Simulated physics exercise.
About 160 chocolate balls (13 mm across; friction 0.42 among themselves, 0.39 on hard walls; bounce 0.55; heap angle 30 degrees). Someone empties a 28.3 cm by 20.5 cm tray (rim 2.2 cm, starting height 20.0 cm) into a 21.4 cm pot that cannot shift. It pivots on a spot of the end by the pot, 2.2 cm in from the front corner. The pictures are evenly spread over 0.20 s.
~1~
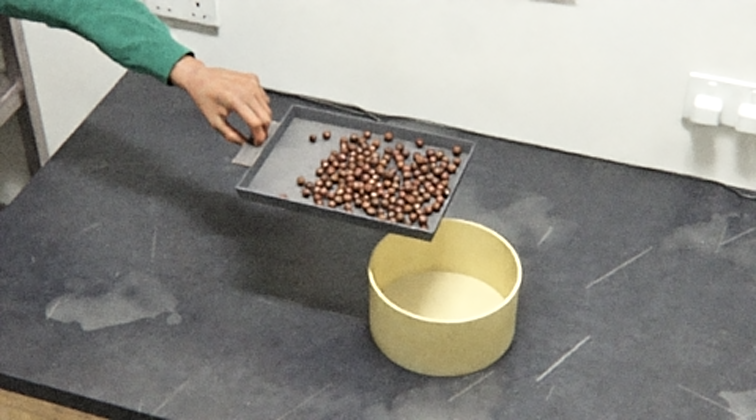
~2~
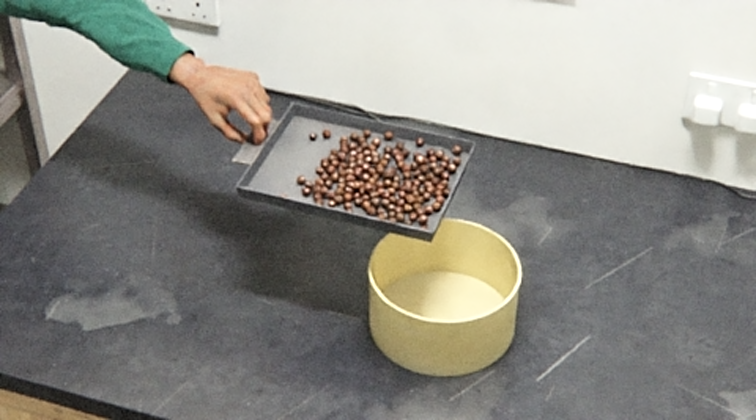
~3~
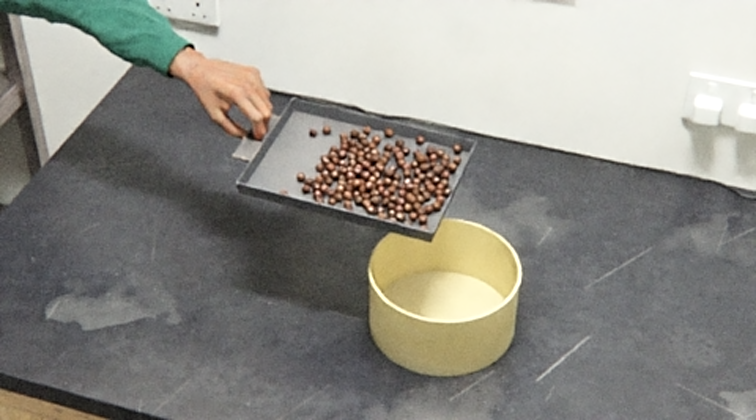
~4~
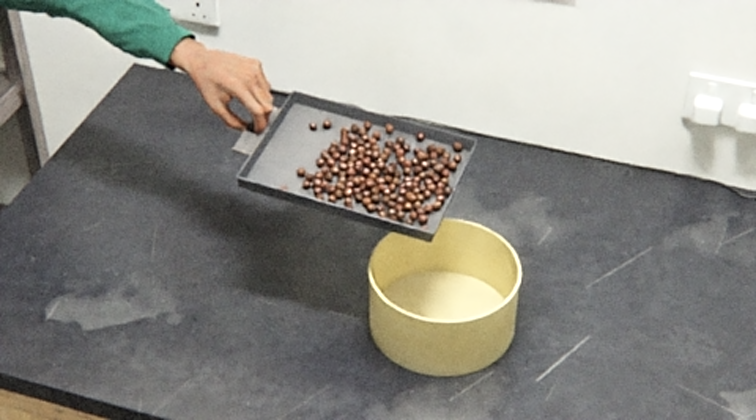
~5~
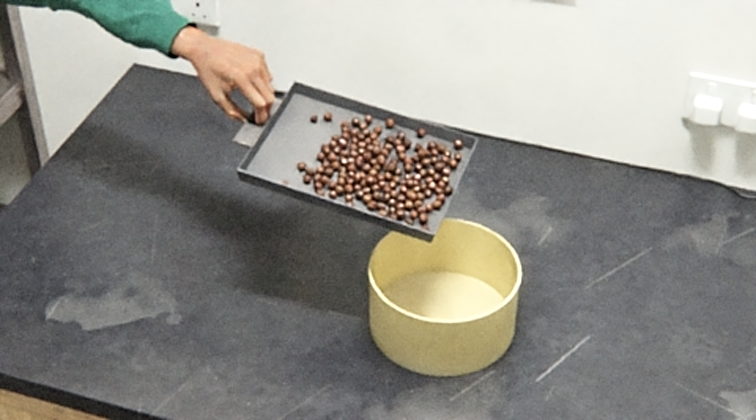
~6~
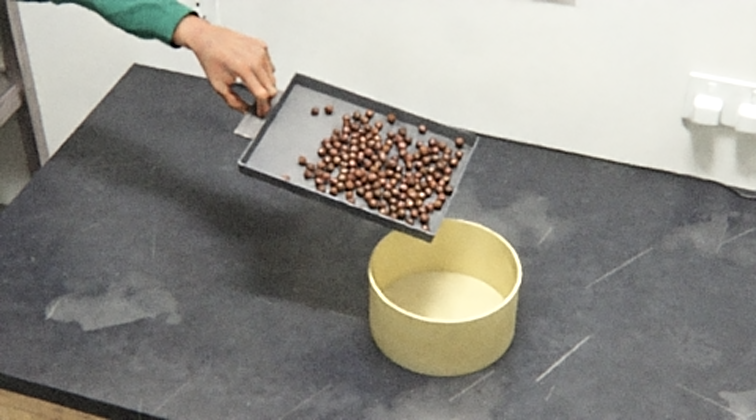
On a dark, scuffed tabletop by a white wall, a green-sleeved hand holds a gray tray of small brown balls partly above a round, pale yellow pot. The tray starts out nearly level, then its far edge slowly rises, tilting it gently toward the right front corner while the balls barely shift.
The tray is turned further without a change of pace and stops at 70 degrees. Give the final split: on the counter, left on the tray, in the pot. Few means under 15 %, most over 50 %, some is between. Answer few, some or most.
On the counter: Few; left on the tray: Most; in the pot: Few.
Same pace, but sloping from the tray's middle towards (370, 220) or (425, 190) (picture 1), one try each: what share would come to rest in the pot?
About 5 and 5 per cent.
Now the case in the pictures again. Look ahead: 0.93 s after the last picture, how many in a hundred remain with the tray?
Roughly 95 per cent.
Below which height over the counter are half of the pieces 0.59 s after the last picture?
Some 28 cm.
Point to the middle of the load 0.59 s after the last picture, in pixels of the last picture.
At about (430, 164).
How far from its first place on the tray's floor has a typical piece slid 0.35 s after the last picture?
Roughly 3 cm.
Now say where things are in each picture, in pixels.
Tray tilt 0 degrees, front corners at (239, 187) and (431, 230); middle of the pieces at (376, 178); pot at (445, 268), in the first frame.
Tray tilt 1 degrees, front corners at (239, 185) and (432, 230); middle of the pieces at (376, 178), in the second frame.
Tray tilt 2 degrees, front corners at (239, 182) and (432, 231); middle of the pieces at (376, 176), in the third frame.
Tray tilt 5 degrees, front corners at (239, 176) and (432, 231), lowest corner right front; middle of the pieces at (376, 172), in the fourth frame.
Tray tilt 8 degrees, front corners at (240, 169) and (433, 232), lowest corner right front; middle of the pieces at (377, 169), in the fifth frame.
Tray tilt 11 degrees, front corners at (241, 162) and (434, 233), lowest corner right front; middle of the pieces at (378, 165); pot at (445, 268), in the sixth frame.
Then, 0.35 s after the last picture, tilt 40 degrees; the tray holds 100 %, the pot 0 %.
Then, 0.59 s after the last picture, tilt 59 degrees; the tray holds 100 %, the pot 0 %.
Then, 0.93 s after the last picture, tilt 70 degrees; the tray holds 95 %, the pot 0 %.
In the end, counter 0 %, tray 95 %, pot 5 %.
